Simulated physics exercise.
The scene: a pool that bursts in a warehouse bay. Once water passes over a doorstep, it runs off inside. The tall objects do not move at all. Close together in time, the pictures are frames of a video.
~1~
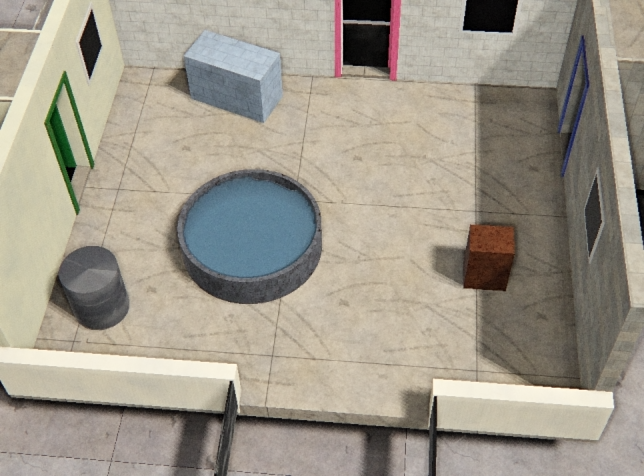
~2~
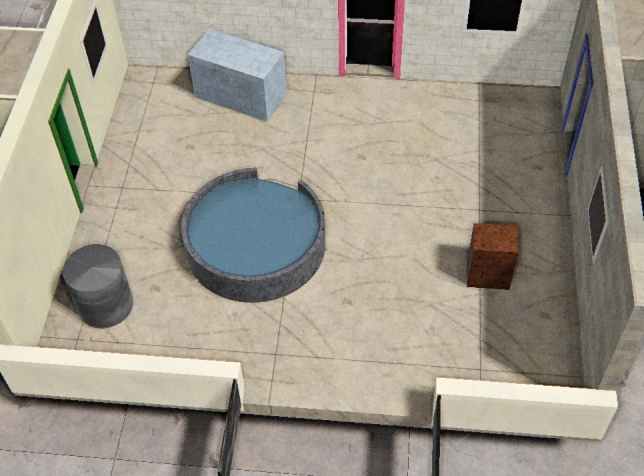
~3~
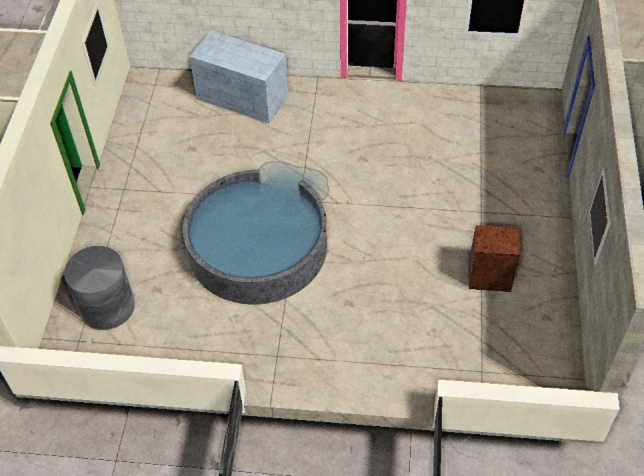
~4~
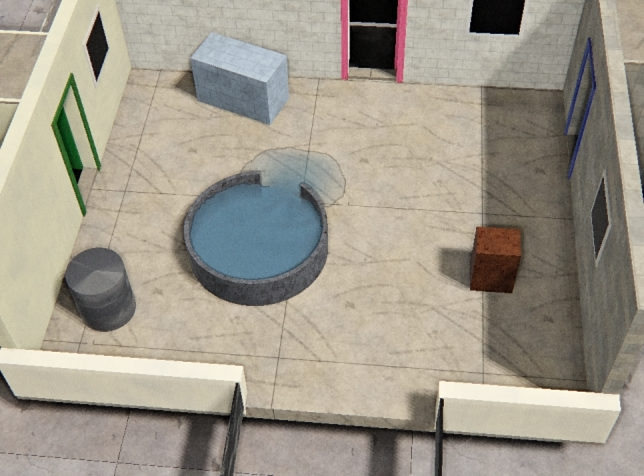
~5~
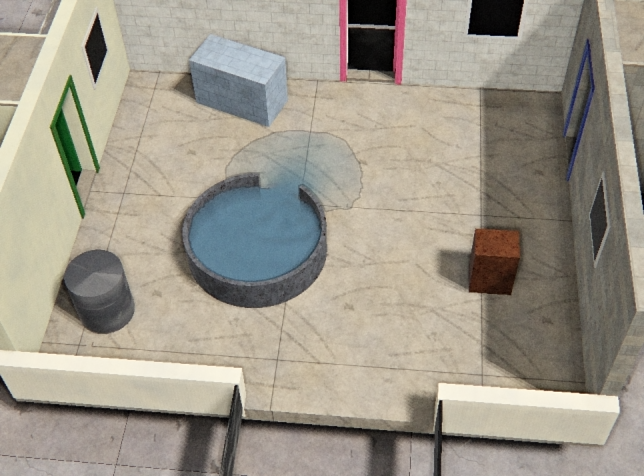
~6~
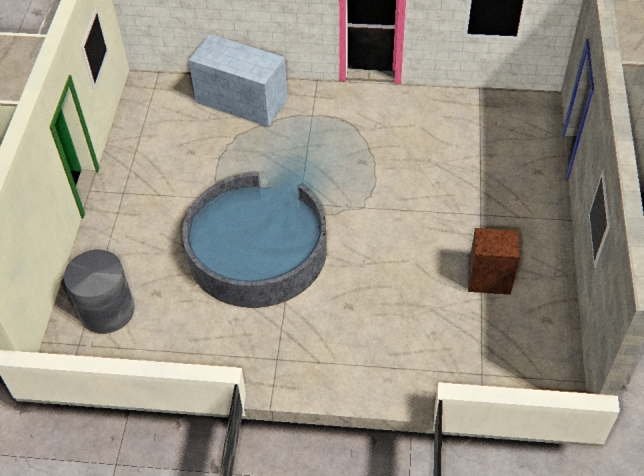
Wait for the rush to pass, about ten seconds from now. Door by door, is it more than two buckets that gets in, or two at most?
Blue door - more than two; pink door - more than two; green door - two at most.
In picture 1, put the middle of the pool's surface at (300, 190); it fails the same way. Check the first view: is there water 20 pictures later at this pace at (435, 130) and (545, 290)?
Soaked, bone-dry.
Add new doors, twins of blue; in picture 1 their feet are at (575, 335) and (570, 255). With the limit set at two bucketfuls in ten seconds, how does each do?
Lab note, doors in listed order: Under the limit, under the limit.
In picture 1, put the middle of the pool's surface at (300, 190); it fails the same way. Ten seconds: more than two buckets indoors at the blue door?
The blue door exceeds the threshold.
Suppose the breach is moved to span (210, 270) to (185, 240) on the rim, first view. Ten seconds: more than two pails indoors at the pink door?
Note: Pink falls short.
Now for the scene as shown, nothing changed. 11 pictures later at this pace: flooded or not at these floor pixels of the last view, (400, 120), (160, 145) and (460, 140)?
First spot soaked, second not wet, third soaked.
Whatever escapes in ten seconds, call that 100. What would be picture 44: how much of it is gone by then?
Working it through, I arrive at 75 per cent.
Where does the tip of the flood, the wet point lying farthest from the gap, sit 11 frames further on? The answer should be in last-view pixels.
Near (475, 93).
A moment on, water covers 15 % of the floor; the blue door not reached, the pink door wet at the sill, nothing in, the green door not reached.
Next, water covers 25 % of the floor; the blue door not reached, the pink door under two buckets in, the green door not reached.
Then, water covers 30 % of the floor; the blue door not reached, the pink door over two buckets in, the green door not reached.
Later, water covers 40 % of the floor; the blue door under two buckets in, the pink door far over two buckets in, the green door wet at the sill, nothing in.
In the end, water covers 70 % of the floor; the blue door over two buckets in, the pink door far over two buckets in, the green door wet at the sill, nothing in.
